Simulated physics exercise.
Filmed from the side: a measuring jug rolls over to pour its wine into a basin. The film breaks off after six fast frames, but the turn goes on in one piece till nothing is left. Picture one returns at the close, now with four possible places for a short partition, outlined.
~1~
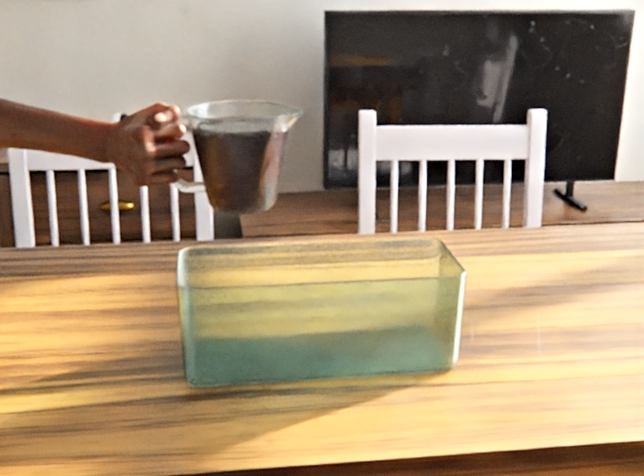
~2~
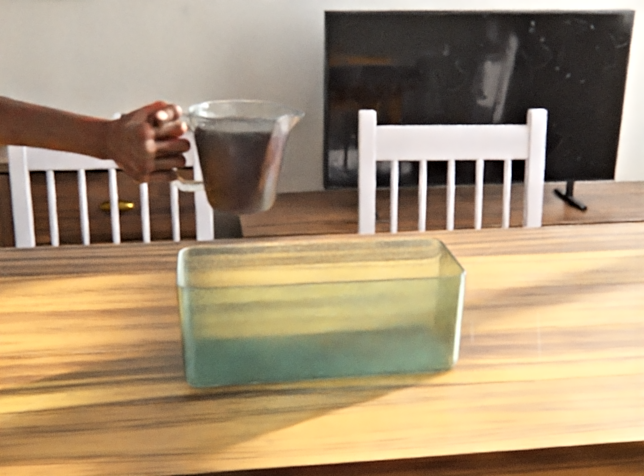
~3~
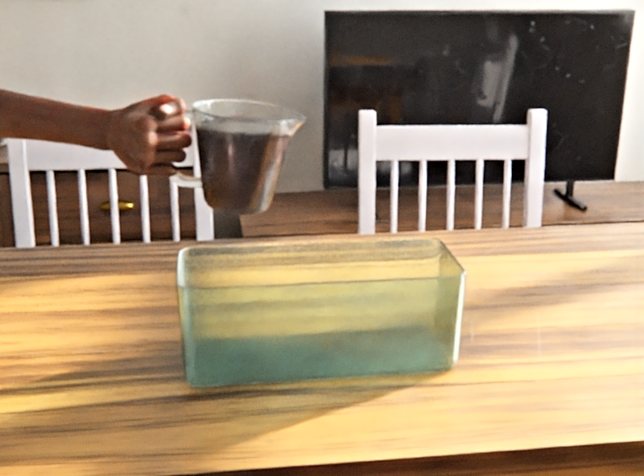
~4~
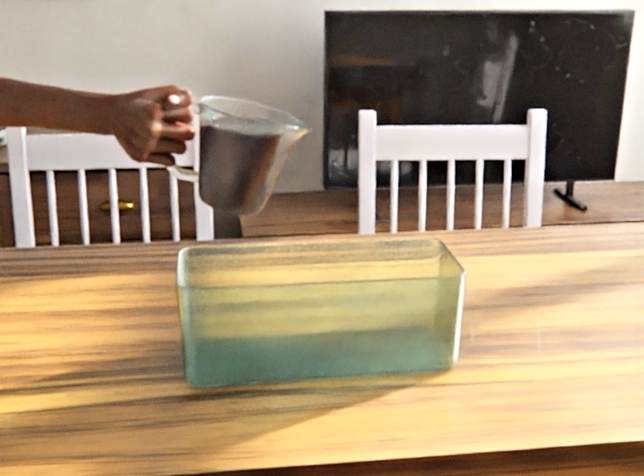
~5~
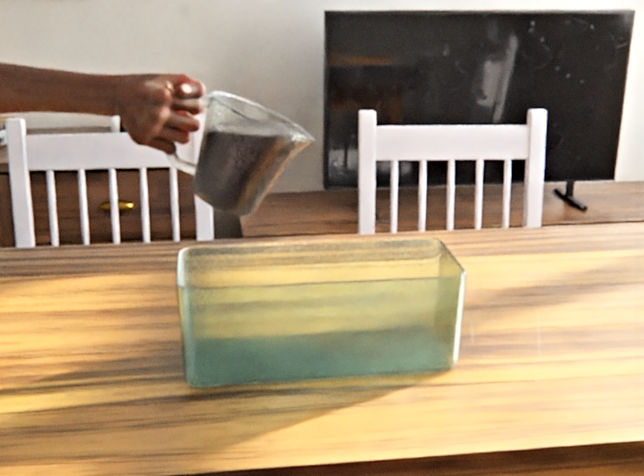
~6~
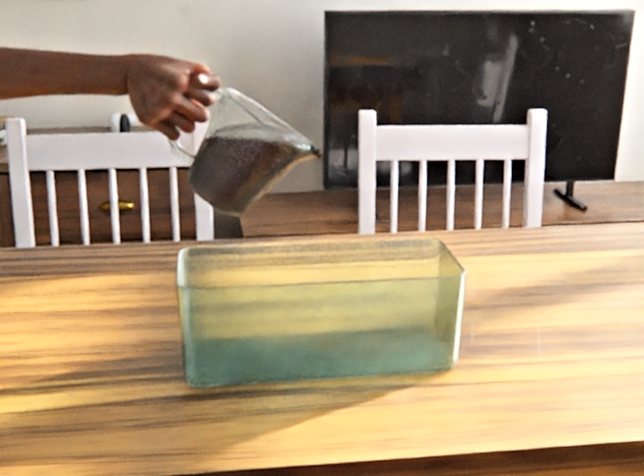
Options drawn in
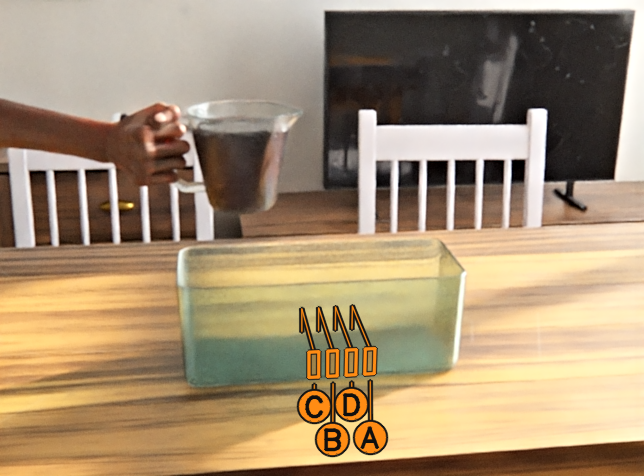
The clip opens on a hand holding a clear jug of dark liquid upright above a rectangular glass basin on a wooden table. The hand gradually tips the jug to the right, its handle side rising and the liquid slanting inside, until the liquid just reaches over the lip.
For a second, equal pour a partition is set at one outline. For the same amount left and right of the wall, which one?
The best slot is D.
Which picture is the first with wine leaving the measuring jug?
In picture 6.
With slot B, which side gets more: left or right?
The right one.
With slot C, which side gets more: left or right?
The right side.
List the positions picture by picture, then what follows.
In the first picture, upright, lip at (301, 112); basin from (185, 383) to (456, 367); nothing has left yet.
In the second picture, upright, lip at (303, 114); nothing has left yet.
In the third picture, tipped about 6°, lip at (306, 119); nothing has left yet.
In the fourth picture, tipped about 14°, lip at (310, 128); nothing has left yet.
In the fifth picture, tipped about 24°, lip at (314, 140); nothing has left yet.
In the sixth picture, tipped about 36°, lip at (316, 155); wine is over the lip, down to (316, 155).
On the marked copy, A at (370, 381); B at (333, 383); C at (314, 384); D at (351, 382).
With A, about 71 % ends left of the wall and 26 % right of it; 3 % is lost outside.
With B, about 22 % ends left of the wall and 77 % right of it.
With C, about 7 % ends left of the wall and 92 % right of it.
With D, about 50 % ends left of the wall and 49 % right of it.
